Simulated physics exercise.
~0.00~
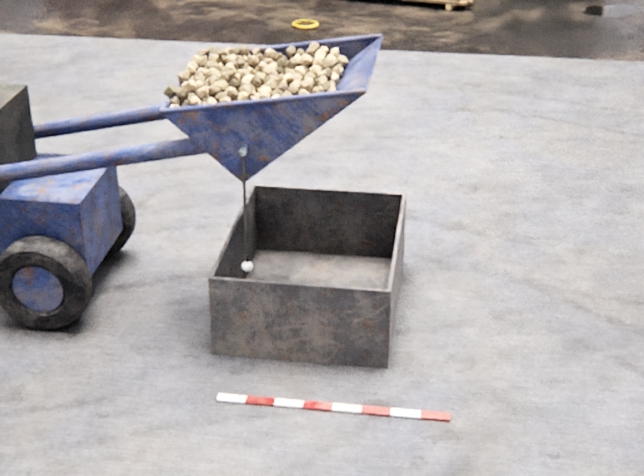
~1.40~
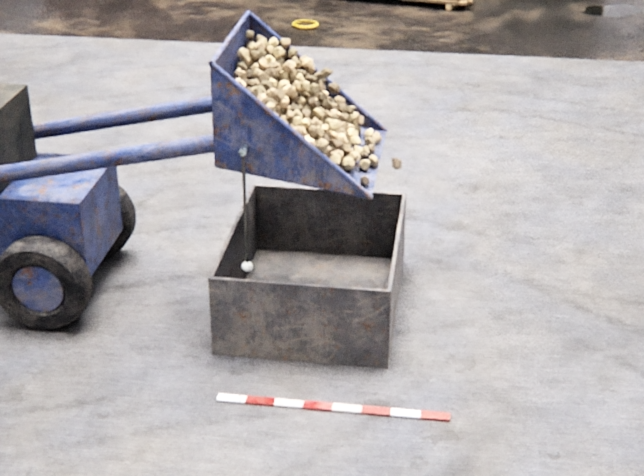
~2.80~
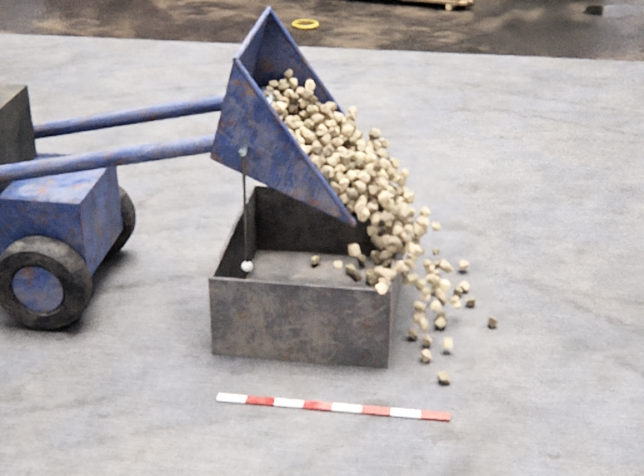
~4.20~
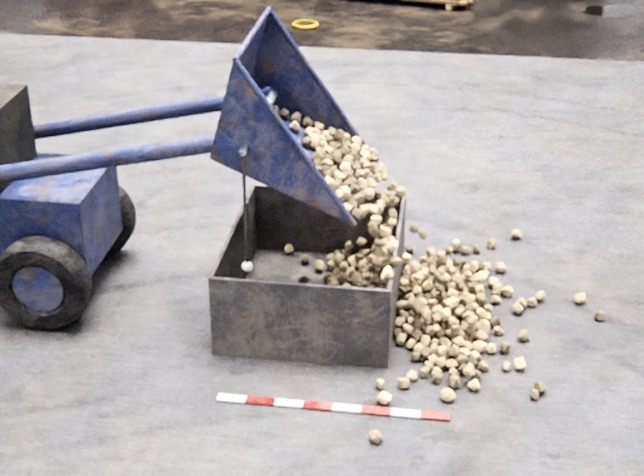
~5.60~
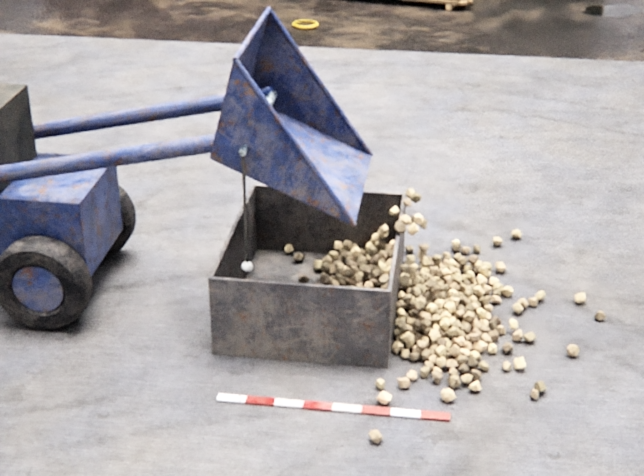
On a pale grey concrete floor, seen from the side and slightly above, a worn blue loader at left holds a raised bucket of cream and brown stones over the near side of an open dark metal bin. A red and white striped staff lies in front. The bucket tips forward to the right, and the stones slide toward its lip. It tips more steeply and they pour out, some into the bin, others over its right wall. The bucket stays tilted and empties, leaving stones heaped inside the bin's right side and scattered across the floor beyond.
